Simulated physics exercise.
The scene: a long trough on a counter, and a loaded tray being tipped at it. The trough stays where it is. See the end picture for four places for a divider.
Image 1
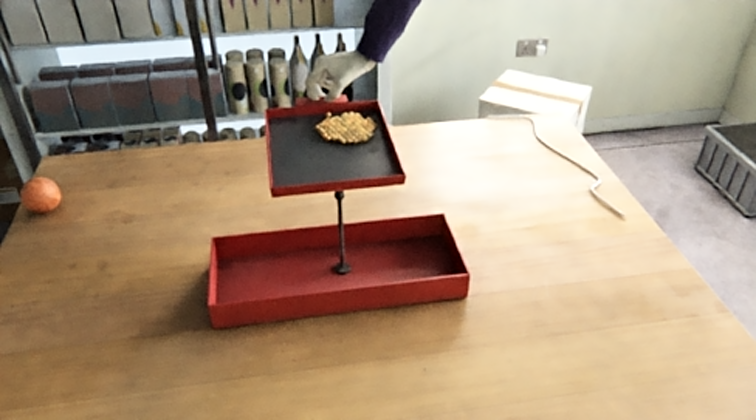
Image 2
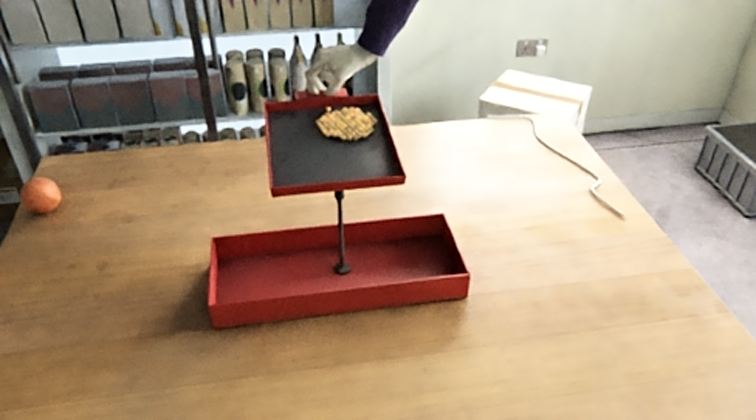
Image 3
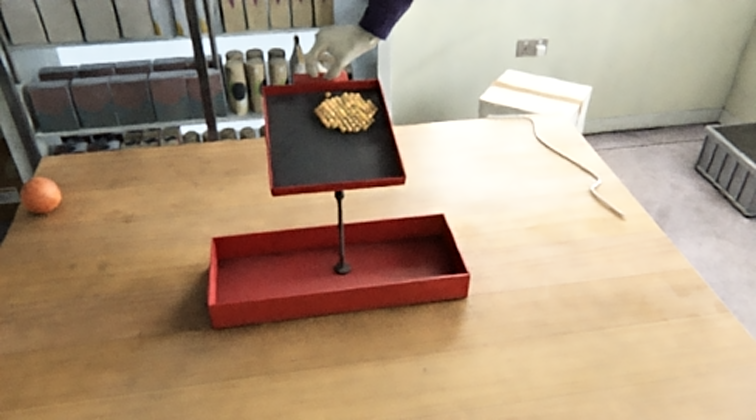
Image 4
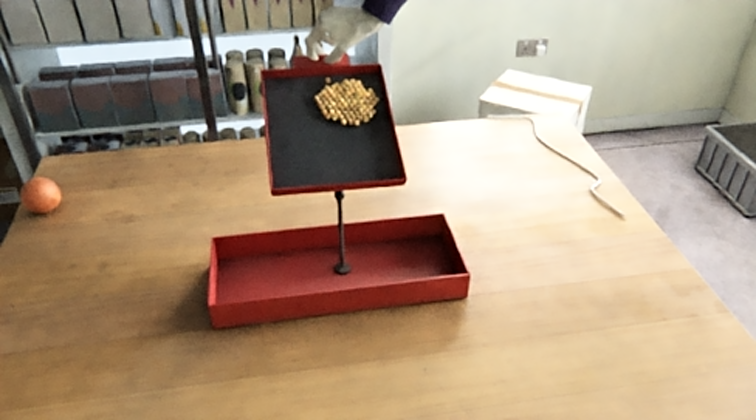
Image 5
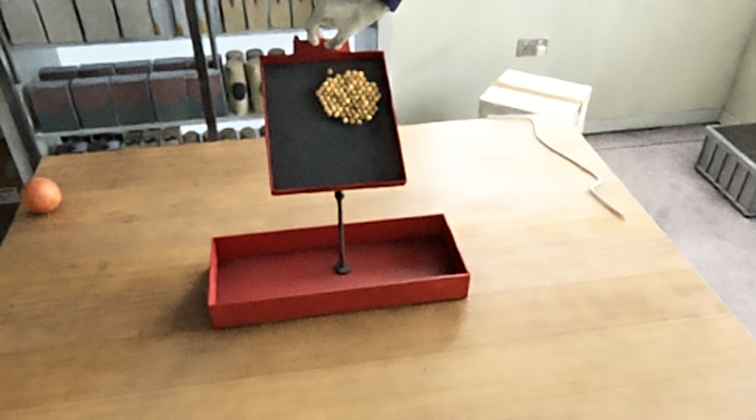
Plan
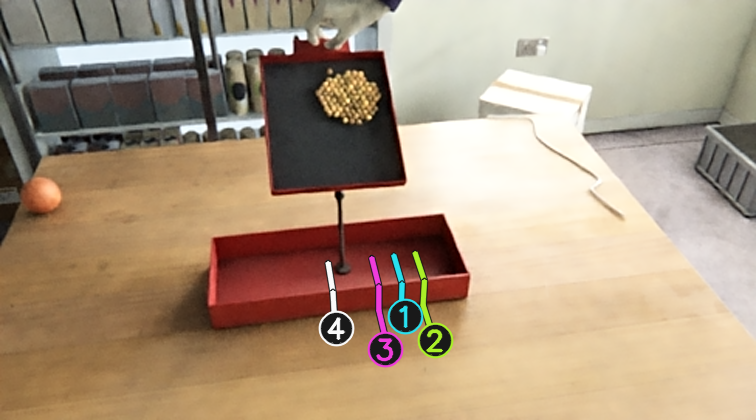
A gloved hand raising the far edge of a black-lined red tray of dried chickpeas above a long red trough.
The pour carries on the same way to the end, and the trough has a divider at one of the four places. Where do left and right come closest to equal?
3 is best.
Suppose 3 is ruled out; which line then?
Here it is line 1.
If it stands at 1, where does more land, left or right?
More lands on the left.
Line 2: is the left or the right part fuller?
More lands on the left.
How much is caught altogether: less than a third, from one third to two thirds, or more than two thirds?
About that: More than two thirds.
On the marked copy, line 1 crosses the front rim at (401, 282); line 2 crosses the front rim at (424, 279); line 3 crosses the front rim at (378, 285); line 4 crosses the front rim at (332, 290).
With 1, of what is caught, most on the left of the divider, about a quarter on the right.
With 2, of what is caught, all on the left of the divider, none on the right.
With 3, of what is caught, about half on the left of the divider, about half on the right.
With 4, of what is caught, a small part on the left of the divider, nearly all on the right.
